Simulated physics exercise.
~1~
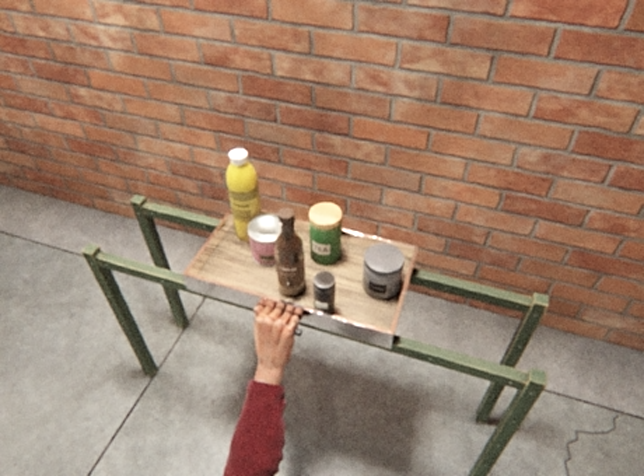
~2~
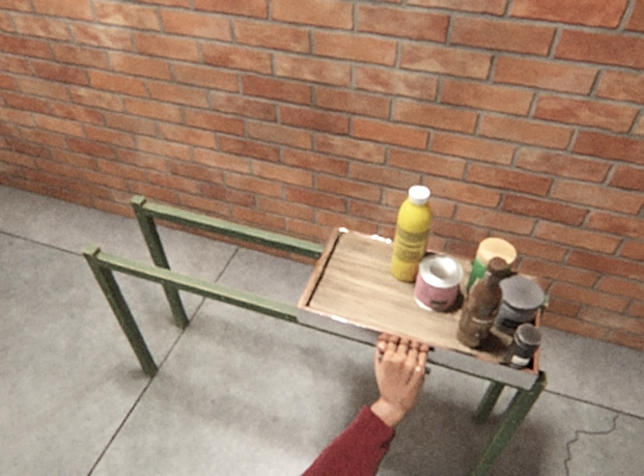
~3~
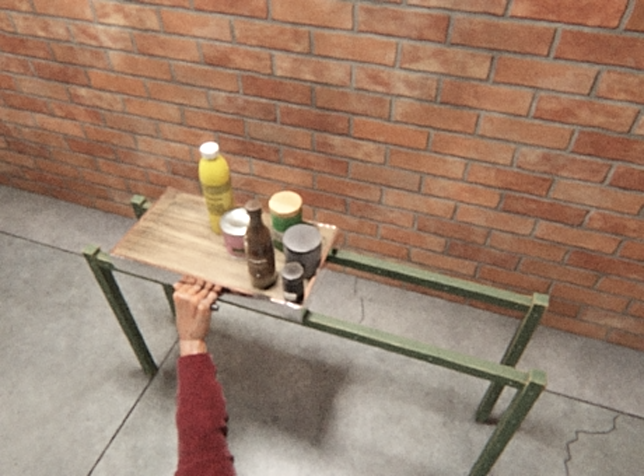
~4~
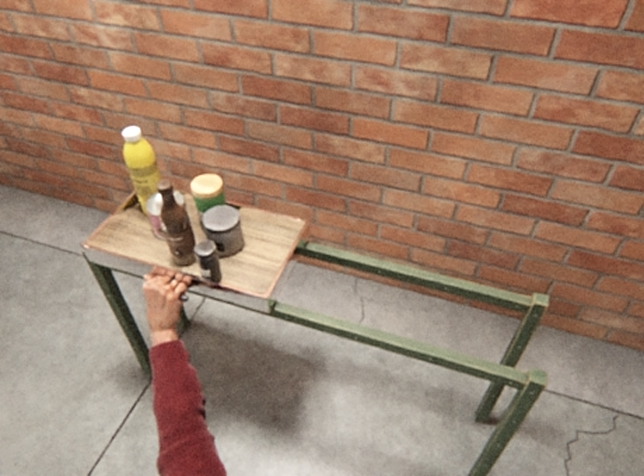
A hand in a dark red sleeve grips the front edge of a wooden tray resting on green metal runners, seen from above before a red brick wall. On the tray stand a tall yellow bottle at the left, a pink tin, a brown bottle, a green jar, a small black shaker and a grey jar at the right. The tray slides to the right end, and the items bunch toward its right side. It then travels left with them still bunched. Finally it reaches the left end, where the items sit shifted toward its left side, all still upright.
